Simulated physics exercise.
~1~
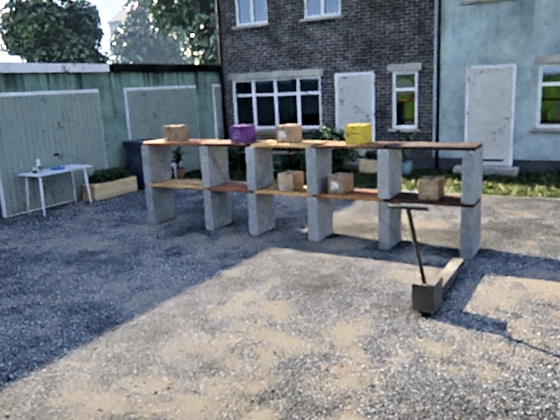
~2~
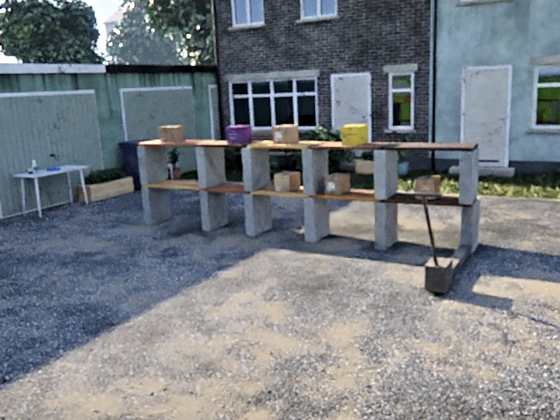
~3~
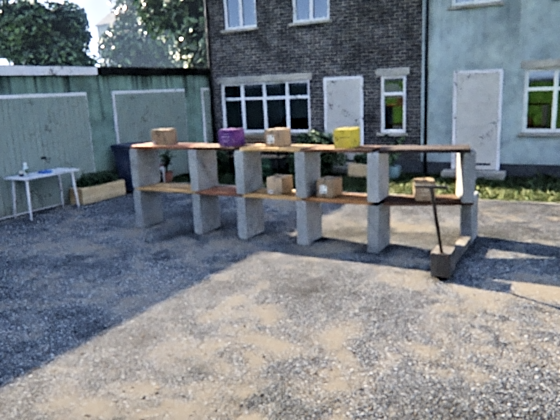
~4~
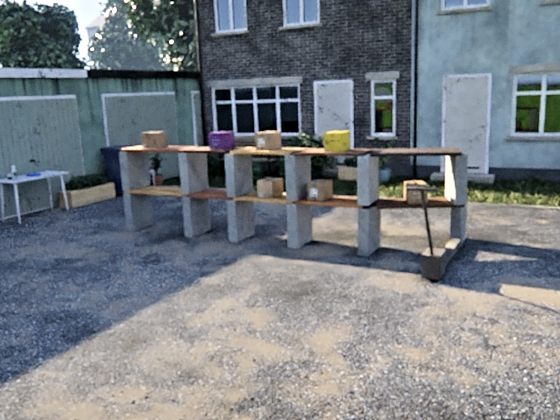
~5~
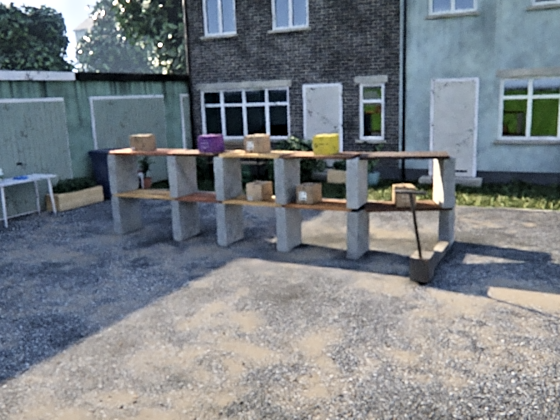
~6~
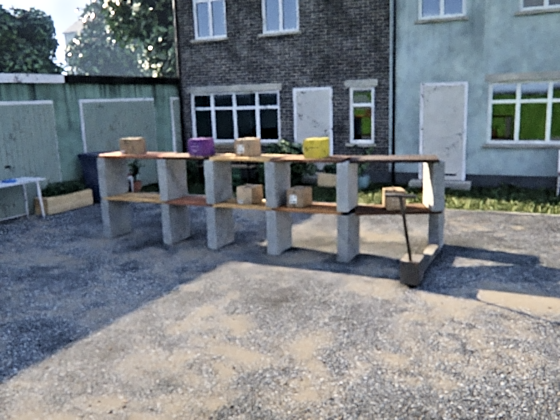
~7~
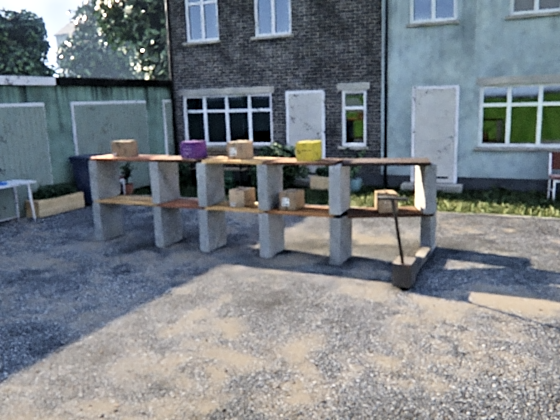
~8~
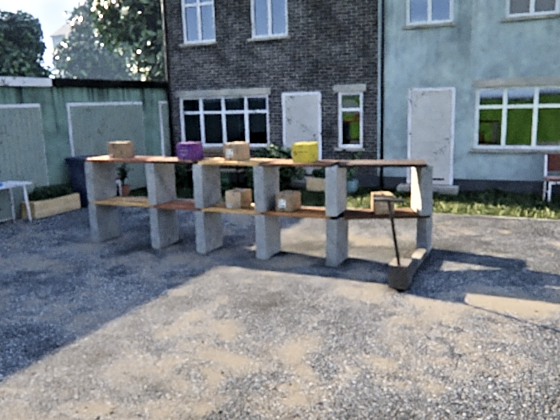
In a gravel yard outside some houses, a small wheeled tool with a long handle slid in against the foot of the right end of a two-tier block-and-board shelf, then stopped, leaving the shelf standing with the purple and yellow boxes still on top.
